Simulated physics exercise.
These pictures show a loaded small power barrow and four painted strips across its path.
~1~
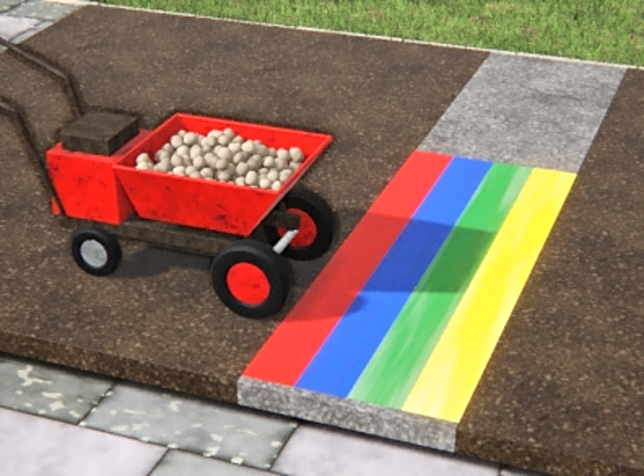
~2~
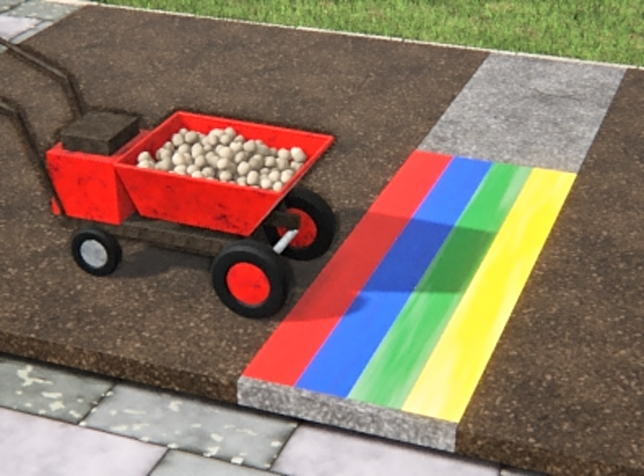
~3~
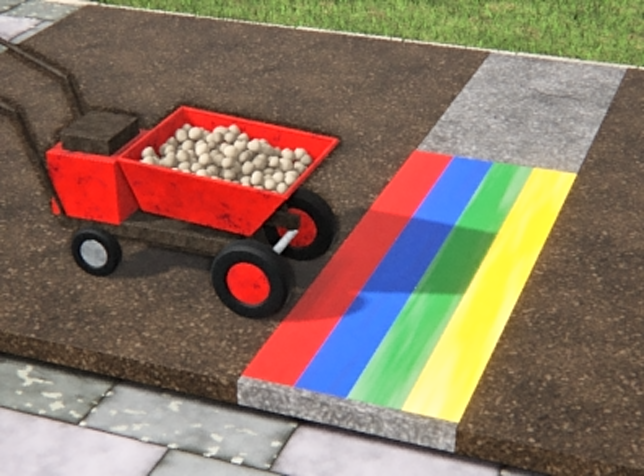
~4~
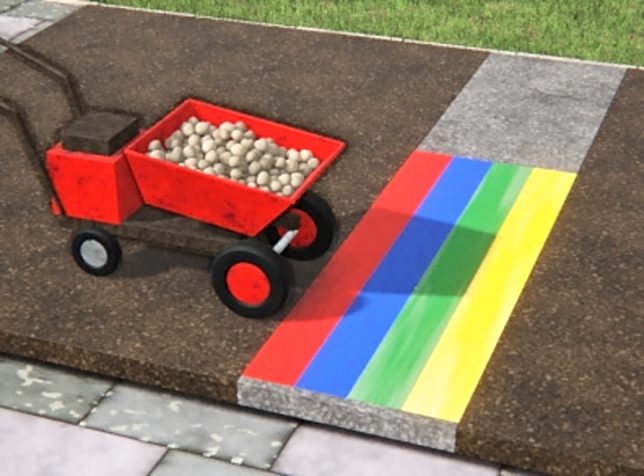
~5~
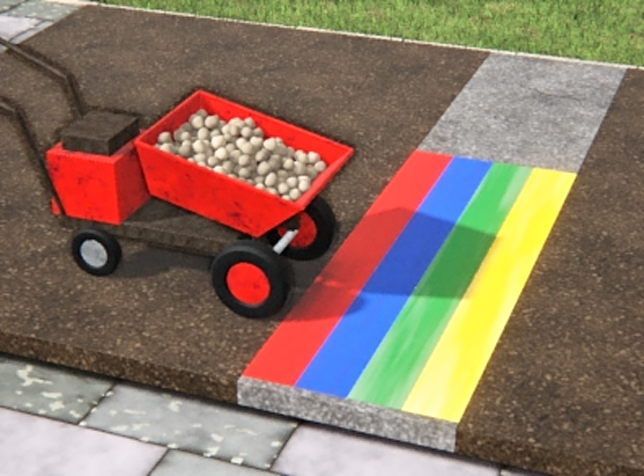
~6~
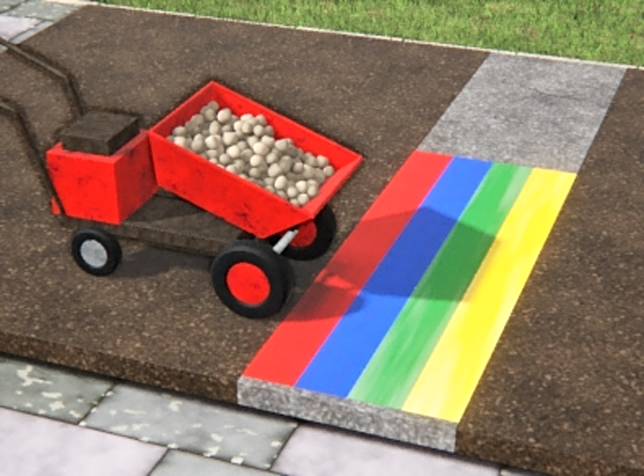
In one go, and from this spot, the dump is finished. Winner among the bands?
Winner: Green.
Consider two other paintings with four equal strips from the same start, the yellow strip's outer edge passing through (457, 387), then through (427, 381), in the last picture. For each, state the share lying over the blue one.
About 10 % and 0 %.
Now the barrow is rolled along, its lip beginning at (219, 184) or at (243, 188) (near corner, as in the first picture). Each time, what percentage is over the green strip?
Result: Try 1 = 10 %, try 2 = 20 %.
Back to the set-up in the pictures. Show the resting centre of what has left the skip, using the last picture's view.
The centre settles at about (428, 307).
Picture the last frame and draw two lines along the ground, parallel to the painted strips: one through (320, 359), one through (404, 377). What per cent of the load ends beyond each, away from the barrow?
In order: 80 per cent, then 30 per cent.
Just after the last frame, skip tipped steeply; every one in the skip.
A moment on, skip tipped right over; roughly two thirds in the skip; about a tenth over the blue strip; roughly a quarter over the green strip; just a few over the yellow strip; just a few falling.
Further on, skip tipped right over; roughly a quarter in the skip; roughly a quarter over the blue strip; roughly a third over the green strip; roughly a quarter over the yellow strip; just a few off the paint.
When it is over, skip tipped right over; roughly a quarter in the skip; not one over the red strip; roughly a quarter over the blue strip; roughly a third over the green strip; roughly a quarter over the yellow strip; just a few off the paint.
